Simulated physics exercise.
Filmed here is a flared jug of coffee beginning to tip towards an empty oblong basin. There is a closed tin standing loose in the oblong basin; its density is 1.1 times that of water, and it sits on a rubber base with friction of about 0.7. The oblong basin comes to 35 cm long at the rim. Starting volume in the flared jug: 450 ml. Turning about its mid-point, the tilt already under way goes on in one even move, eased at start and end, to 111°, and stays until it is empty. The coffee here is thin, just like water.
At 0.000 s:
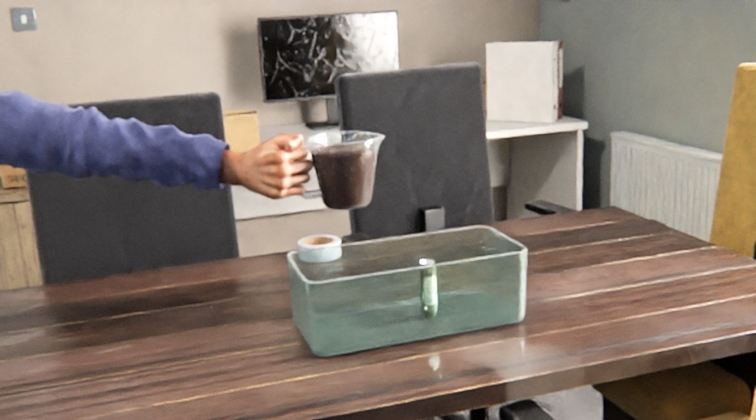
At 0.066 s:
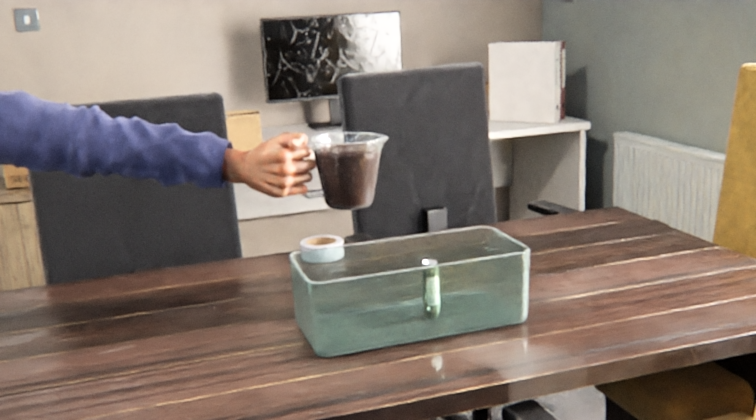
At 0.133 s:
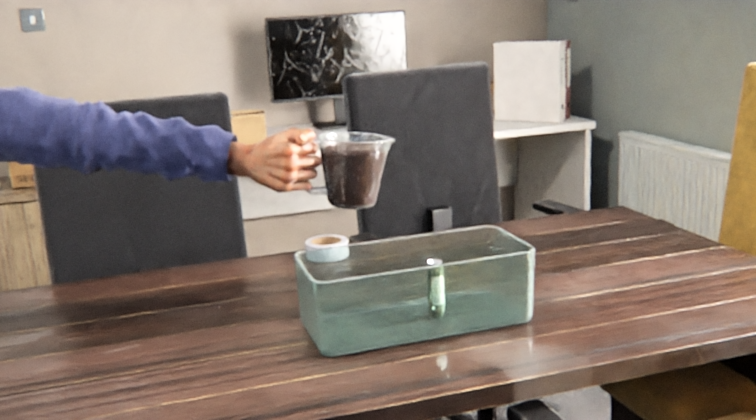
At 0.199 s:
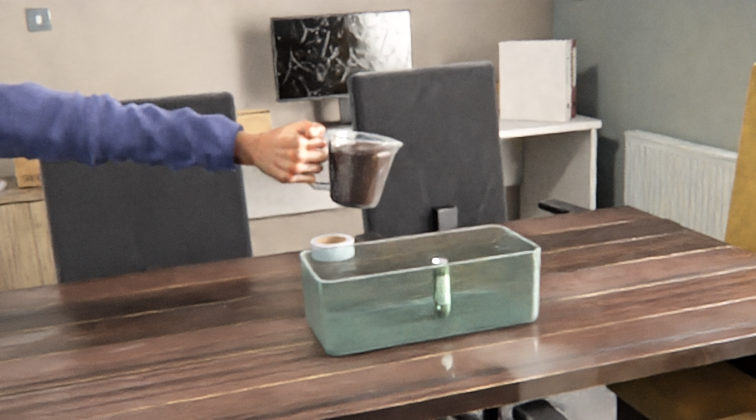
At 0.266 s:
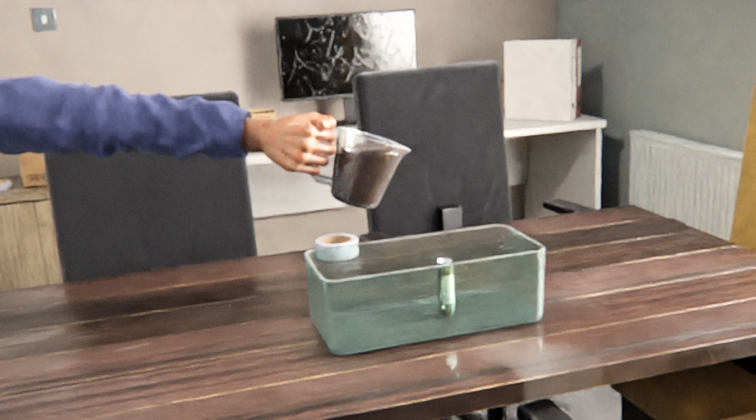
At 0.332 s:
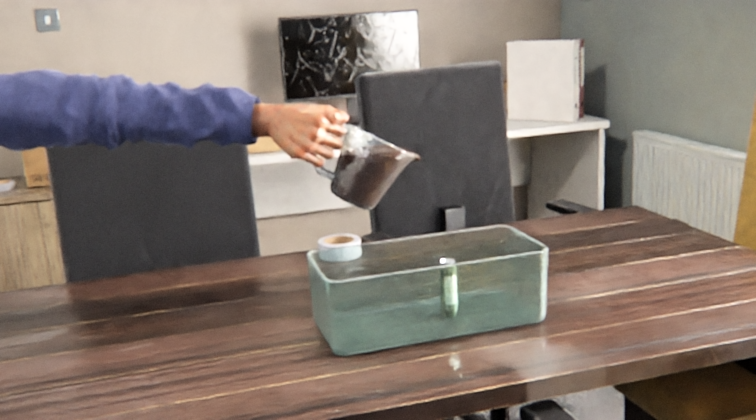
A hand in a blue sleeve, reaching in from the left, holds a clear jug of dark coffee and tips it steadily rightward above a greenish glass basin, while the view drifts slightly. The basin stands on a dark wooden table in a room seen from slightly above, a small pale green tin upright inside and a pale tape roll at its back left. Behind are dark chairs, a black screen and a white radiator at right.
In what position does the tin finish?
It finishes knocked over.
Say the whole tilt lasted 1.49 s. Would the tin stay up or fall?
In that case the tin overturns.
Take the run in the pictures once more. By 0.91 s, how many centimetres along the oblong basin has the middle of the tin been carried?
Close to 2 cm.
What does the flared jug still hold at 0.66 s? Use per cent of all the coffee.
Near 46 in a hundred.
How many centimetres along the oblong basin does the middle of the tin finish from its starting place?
Looks like roughly 9.0 cm in total.
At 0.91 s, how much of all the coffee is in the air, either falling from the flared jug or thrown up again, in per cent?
In-air share: About 8 %.
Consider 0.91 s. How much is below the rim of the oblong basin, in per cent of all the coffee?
88 per cent, give or take a little.
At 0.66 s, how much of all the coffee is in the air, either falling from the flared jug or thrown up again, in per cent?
Estimate: About 28 % of all of it.
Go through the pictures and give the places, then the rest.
In the first frame, it leans 0°; its right rim is at (384, 135); the coffee meets the walls at (312, 151) and (374, 144); the oblong basin's rim runs from (296, 269) to (507, 238); the tin's top is at (427, 264).
In the second frame, it leans 1°; its right rim is at (387, 136); the coffee meets the walls at (315, 150) and (377, 145).
In the third frame, it leans 5°; its right rim is at (394, 139); the coffee meets the walls at (322, 150) and (383, 145).
In the fourth frame, it leans 12°; its right rim is at (403, 143); the coffee meets the walls at (330, 149) and (393, 145).
In the fifth frame, it leans 21°; its right rim is at (410, 149); the coffee meets the walls at (338, 151) and (404, 146).
In the sixth frame, it leans 31°; its right rim is at (415, 159); the coffee meets the walls at (341, 154) and (411, 153); 2 per cent is over the edge.
Then, 0.66 s in, the tilt is 89° and 45 per cent is still to pour; the tin stands where it began.
Then, 0.91 s in, the tilt is 111° and 3 per cent is still to pour; the tin stands 2 cm from where it began.
Then, 1.16 s in, the tilt is 111° and 0 per cent is still to pour; the tin lies on its side.
Then, 1.44 s in, the tilt is 111° and 0 per cent is still to pour; the tin lies on its side.
Finally, the tin lies on its side.
